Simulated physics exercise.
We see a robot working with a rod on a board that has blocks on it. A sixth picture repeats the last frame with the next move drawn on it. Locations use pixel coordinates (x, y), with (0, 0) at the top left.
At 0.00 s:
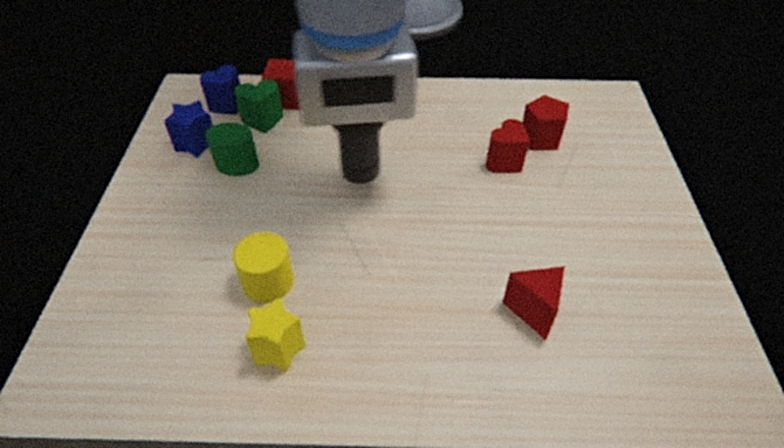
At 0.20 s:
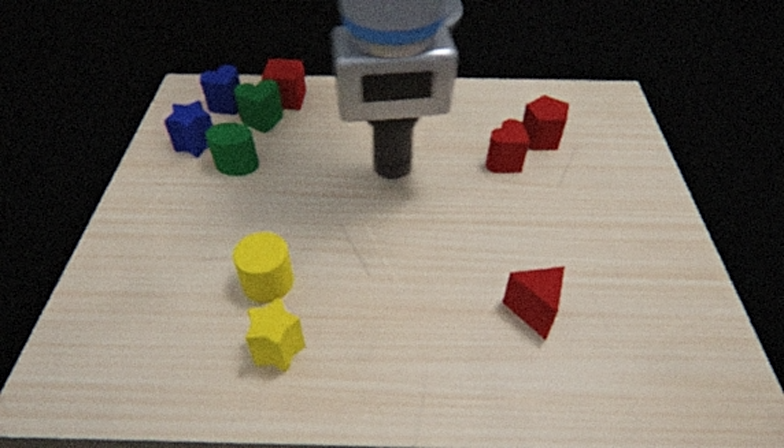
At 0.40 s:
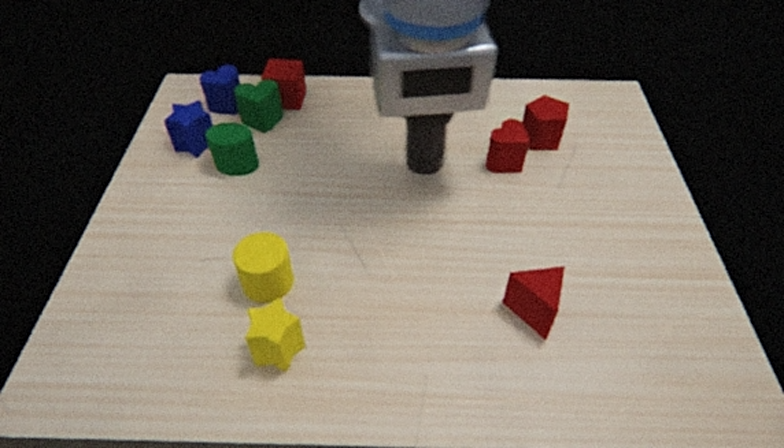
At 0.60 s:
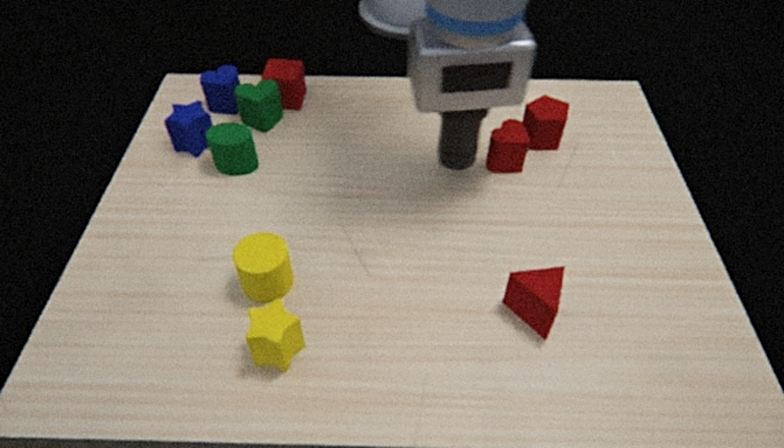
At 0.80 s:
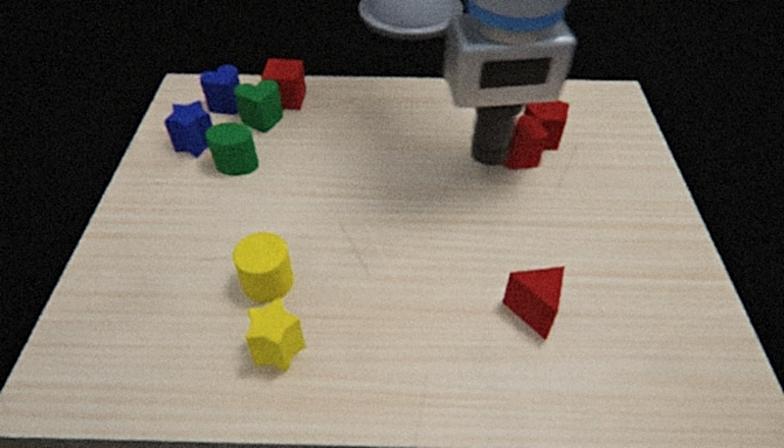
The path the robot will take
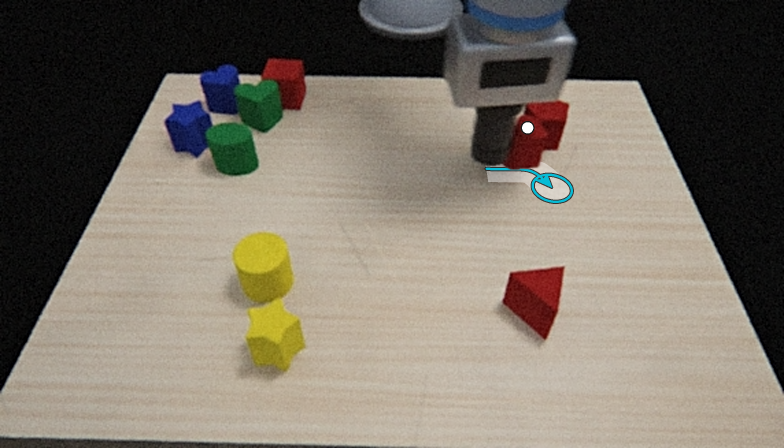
On a wooden board, a robot rod moves right and nudges a red heart-shaped block.
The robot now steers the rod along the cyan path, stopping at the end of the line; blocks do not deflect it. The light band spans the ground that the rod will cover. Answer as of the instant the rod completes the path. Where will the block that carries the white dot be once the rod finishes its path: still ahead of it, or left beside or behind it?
It will get left beside or behind the rod.
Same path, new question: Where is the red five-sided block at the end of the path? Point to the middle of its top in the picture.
Pixel (563, 100).
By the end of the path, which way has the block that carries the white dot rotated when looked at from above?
Prediction: Counterclockwise.
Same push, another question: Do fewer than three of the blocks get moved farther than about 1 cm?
Yes, I think so.
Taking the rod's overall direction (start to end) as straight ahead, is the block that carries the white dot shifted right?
Answer: No.
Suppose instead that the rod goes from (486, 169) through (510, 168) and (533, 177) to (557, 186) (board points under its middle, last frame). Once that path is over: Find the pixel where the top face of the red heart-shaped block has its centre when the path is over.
I'd say the red heart-shaped block ends with its top centre at (566, 129).
Drawn move, from (486, 169) through (511, 169) and (535, 173) to (552, 188); the dot is on the red heart-shaped block.
What follows on the original path. Halfway along, rod (528, 155); red heart-shaped block (561, 124), turned 25° anticlockwise; red five-sided block (563, 100), turned 35° anticlockwise.
At the end, rod (557, 173); red heart-shaped block (567, 125), turned 45° anticlockwise; red five-sided block (563, 100), turned 35° anticlockwise.
